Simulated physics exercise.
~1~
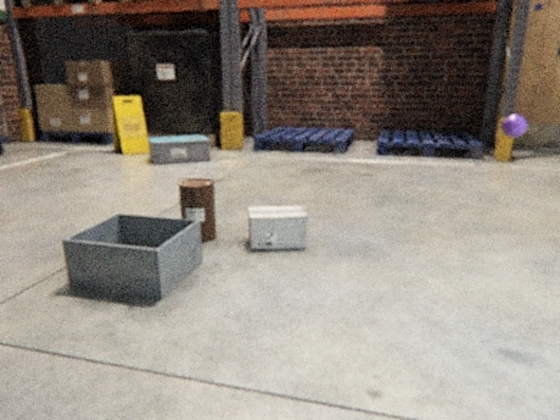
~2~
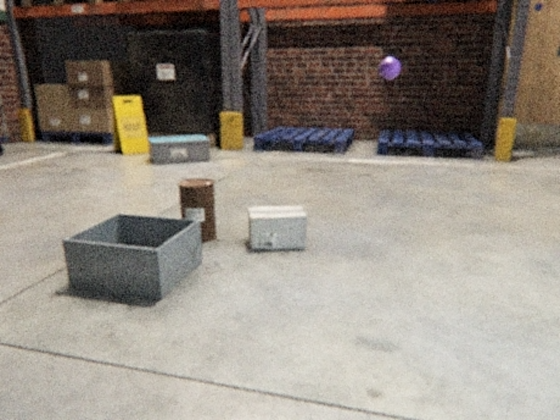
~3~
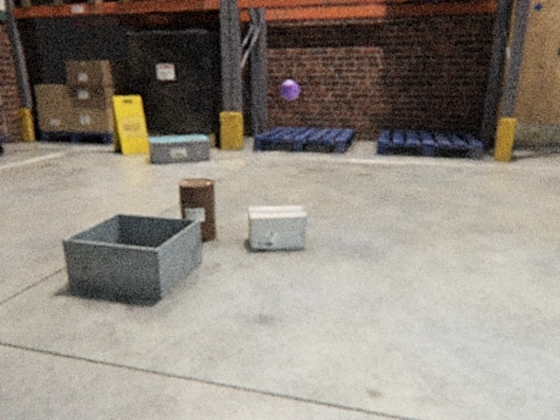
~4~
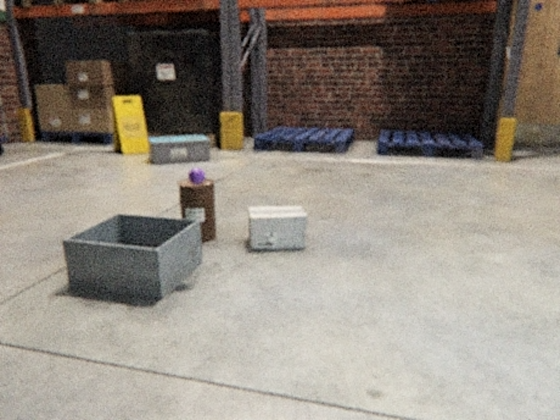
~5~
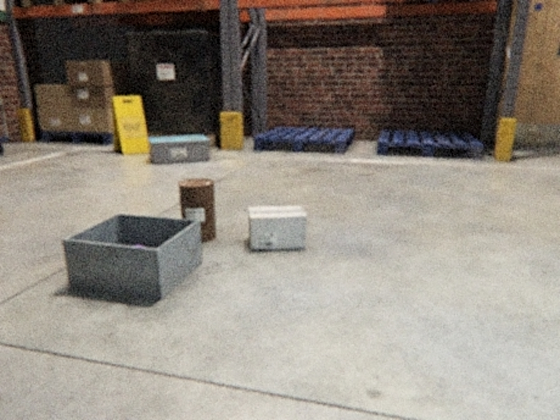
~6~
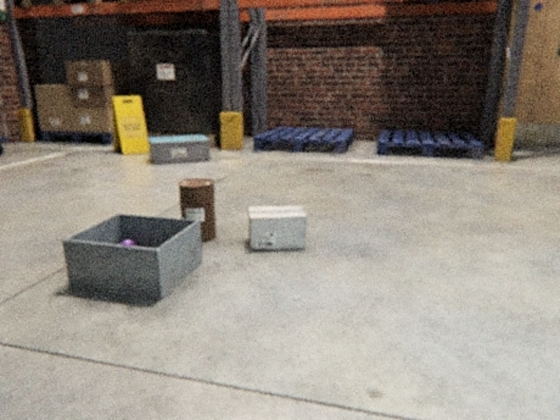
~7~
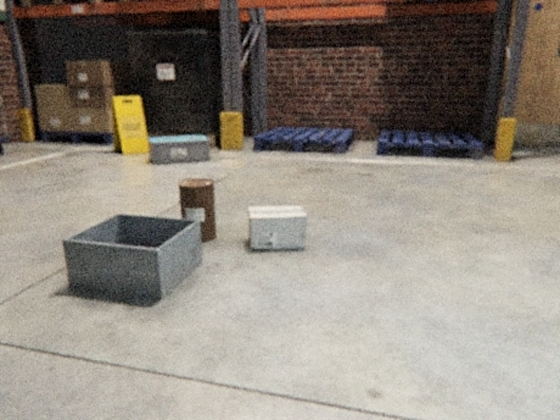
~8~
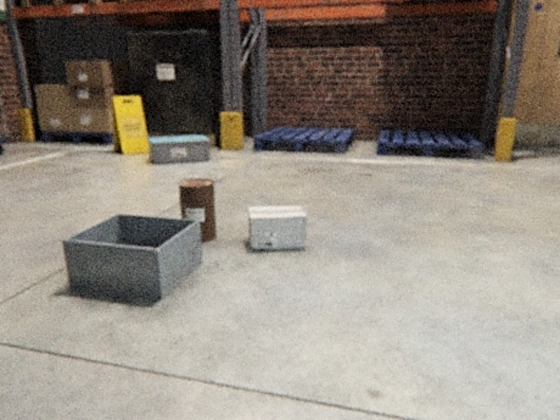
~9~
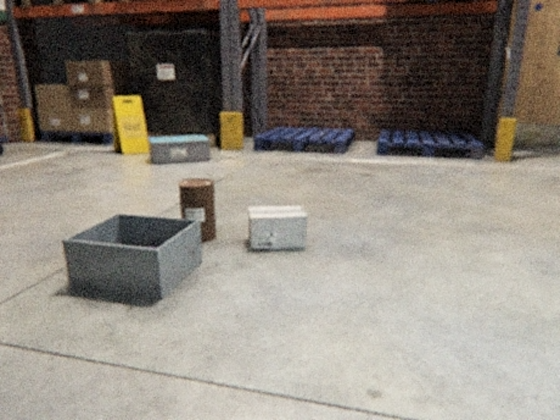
A warehouse floor of pale concrete is seen from a still, slightly raised viewpoint, with a brick wall, orange racking and blue pallets at the back. An open grey box sits at the left, with a brown canister just behind it and a white parcel to its right. A small purple onion appears in the air at the far right, rises leftward, then arcs down past the canister toward the box. It drops out of sight, shows briefly inside the box, and disappears behind its walls again. It ends inside the box, while the canister and parcel remain in place.
